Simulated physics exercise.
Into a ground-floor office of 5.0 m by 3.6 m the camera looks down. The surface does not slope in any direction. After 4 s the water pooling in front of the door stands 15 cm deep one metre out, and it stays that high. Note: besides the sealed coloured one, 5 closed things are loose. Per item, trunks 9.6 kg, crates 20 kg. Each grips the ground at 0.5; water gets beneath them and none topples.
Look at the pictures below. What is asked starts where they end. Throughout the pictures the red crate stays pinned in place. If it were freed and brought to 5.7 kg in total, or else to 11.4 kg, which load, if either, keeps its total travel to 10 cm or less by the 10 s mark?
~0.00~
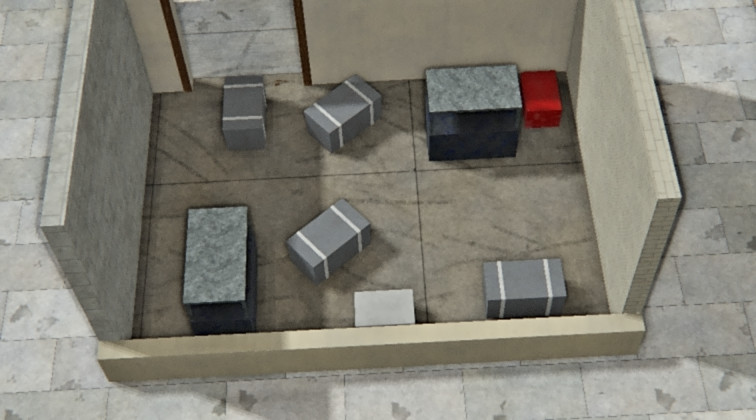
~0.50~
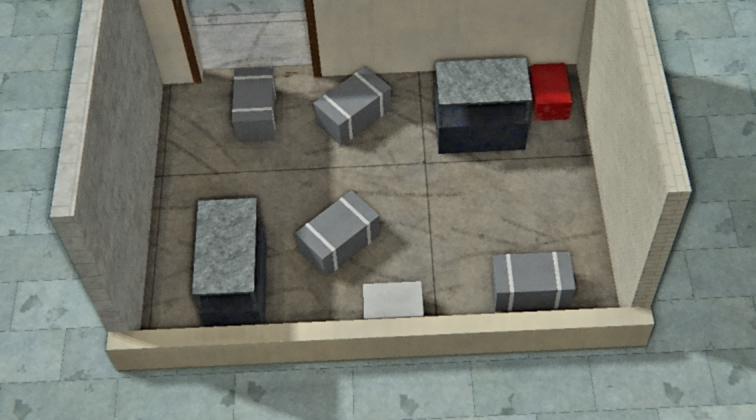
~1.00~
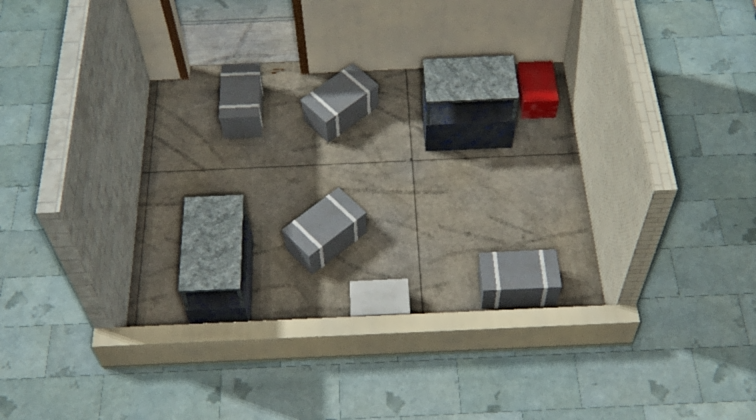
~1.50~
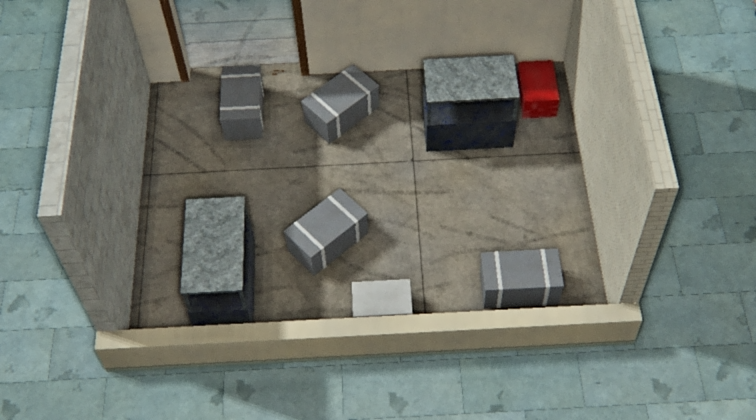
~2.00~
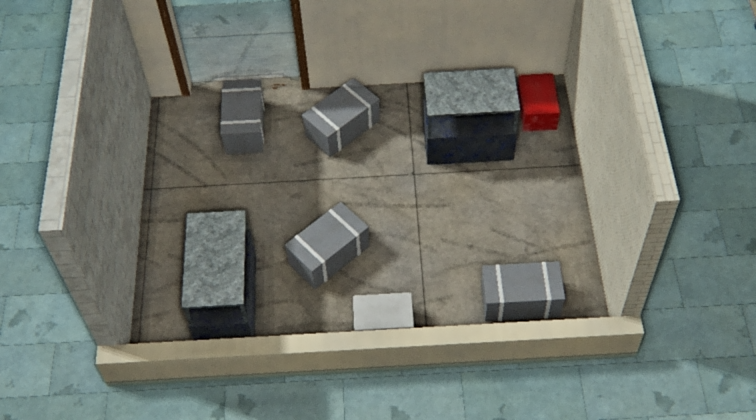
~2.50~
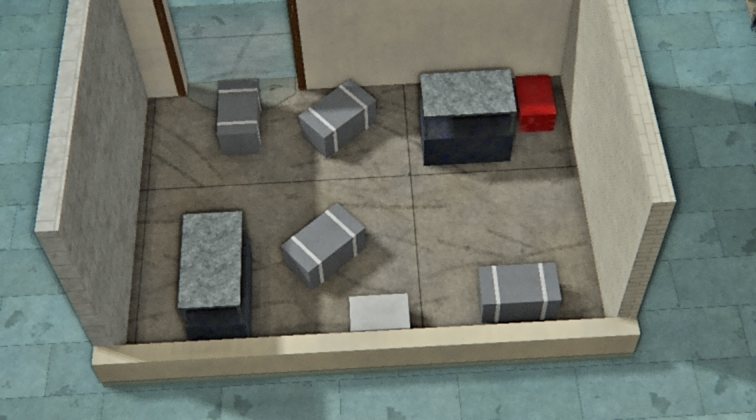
5.7 kg already suffices.
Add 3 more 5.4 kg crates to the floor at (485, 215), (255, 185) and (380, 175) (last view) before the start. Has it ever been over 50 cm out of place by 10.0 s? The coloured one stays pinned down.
Below the mark, above the mark, below the mark.
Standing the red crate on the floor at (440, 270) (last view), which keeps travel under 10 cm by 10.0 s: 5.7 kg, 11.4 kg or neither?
Neither holds.
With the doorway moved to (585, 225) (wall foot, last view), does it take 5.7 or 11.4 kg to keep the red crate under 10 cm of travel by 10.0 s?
Then the lighter mass works.
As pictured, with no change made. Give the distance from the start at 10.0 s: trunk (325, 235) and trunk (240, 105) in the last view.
Shifts: 140 cm / 250 cm.
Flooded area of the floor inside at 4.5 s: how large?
At that time the wet patch spans about 4.5 m2.
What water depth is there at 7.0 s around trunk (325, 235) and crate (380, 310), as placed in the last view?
Some 3 cm at the first, some 2 cm at the second.
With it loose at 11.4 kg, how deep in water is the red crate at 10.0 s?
About 0 cm.
After 3.5 s the red crate would be 0 cm from its start with 5.7 kg and 0 cm from its start with 11.4 kg; 0 cm of water round it then.
After 4.5 s the red crate would be 0 cm from its start with 5.7 kg and 0 cm from its start with 11.4 kg; 0 cm of water round it then.
After 7.0 s the red crate would be 0 cm from its start with 5.7 kg and 0 cm from its start with 11.4 kg; 0 cm of water round it then.
After 10.0 s the red crate would be 0 cm from its start with 5.7 kg and 0 cm from its start with 11.4 kg; 0 cm of water round it then.
